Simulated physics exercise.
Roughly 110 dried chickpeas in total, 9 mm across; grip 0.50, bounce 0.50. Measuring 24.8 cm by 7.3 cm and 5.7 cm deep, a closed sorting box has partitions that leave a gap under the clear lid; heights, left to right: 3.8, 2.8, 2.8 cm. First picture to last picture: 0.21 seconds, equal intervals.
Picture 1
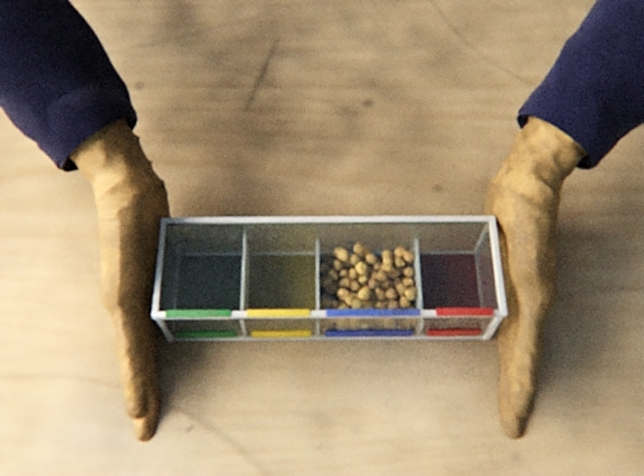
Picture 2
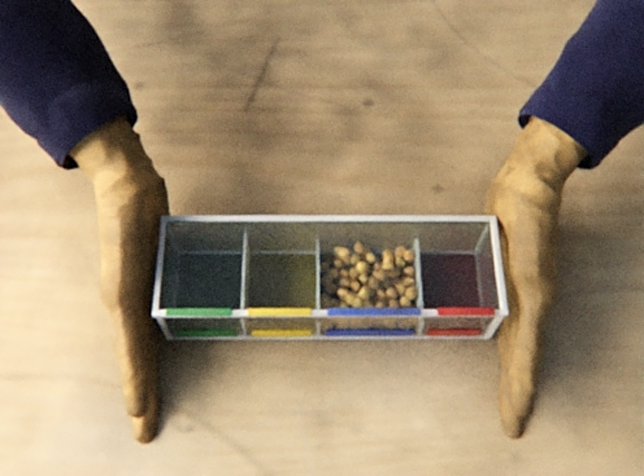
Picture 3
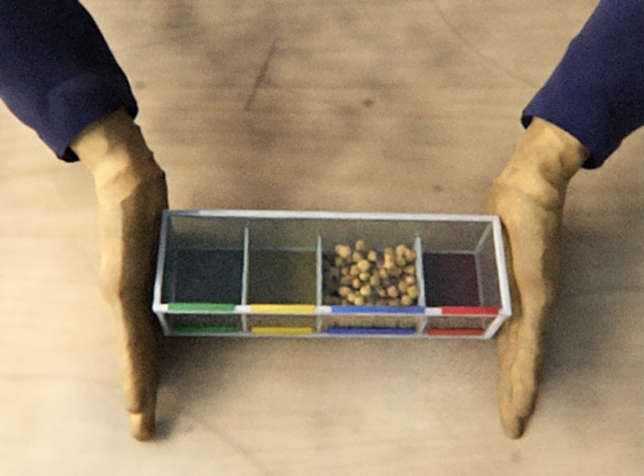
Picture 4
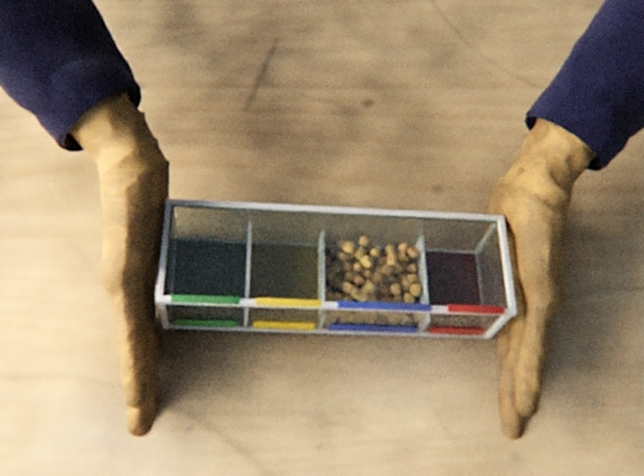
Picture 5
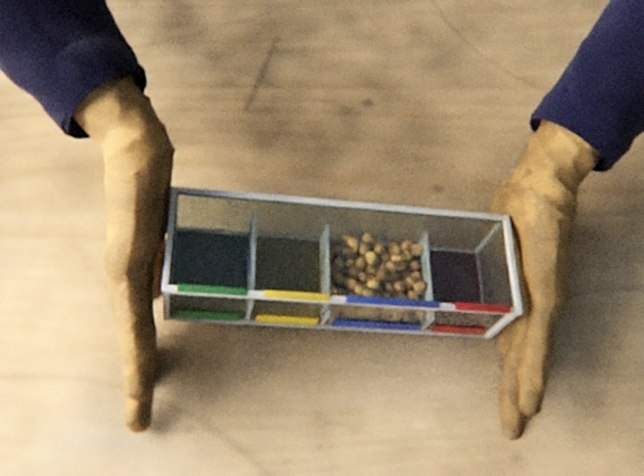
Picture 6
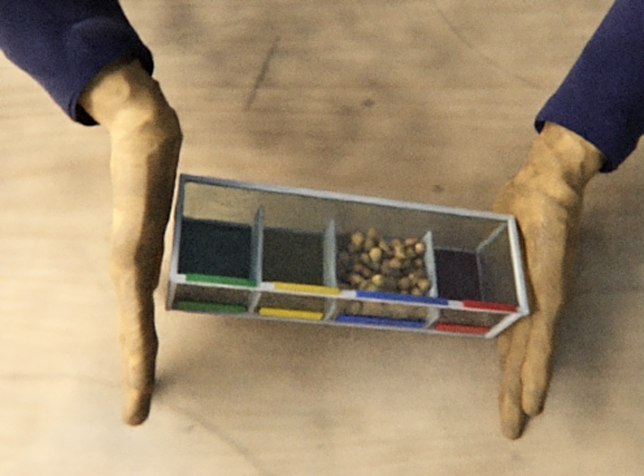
On a pale wooden surface, two hands in dark blue sleeves hold a clear, four-section box with chickpeas in the blue-marked section; they gradually tilt it, raising its left end, while the chickpeas stay in that section.
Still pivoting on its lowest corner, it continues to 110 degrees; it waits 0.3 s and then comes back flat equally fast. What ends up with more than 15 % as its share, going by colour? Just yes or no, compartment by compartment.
Red compartment gets a yes, blue compartment gets a no, green compartment gets a no, yellow compartment gets a no.
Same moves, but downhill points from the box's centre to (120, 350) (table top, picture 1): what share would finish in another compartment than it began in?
Near 100 percent, give or take.
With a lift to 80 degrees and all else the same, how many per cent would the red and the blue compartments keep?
Red 25 %; blue 75 %.
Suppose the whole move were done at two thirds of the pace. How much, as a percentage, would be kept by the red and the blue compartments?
Per cent - red: 100; blue: 0.
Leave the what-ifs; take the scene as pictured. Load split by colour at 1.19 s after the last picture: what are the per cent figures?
Per cent by colour: Red 90; blue 10; green 0; yellow 0.
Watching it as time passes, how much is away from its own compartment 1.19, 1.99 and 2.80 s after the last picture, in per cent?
In order, some 90, 100 and 100.
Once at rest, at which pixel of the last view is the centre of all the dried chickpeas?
Est. centre at rest: (457, 282) px.
Then, 1.19 s after the last picture, tilt 110 degrees; red 90 %, blue 10 %.
Then, 1.99 s after the last picture, tilt 57 degrees; red 100 %.
Then, 2.80 s after the last picture, tilt 0 degrees; red 100 %.
In the end, red 100 %, blue 0 %, green 0 %, yellow 0 %.
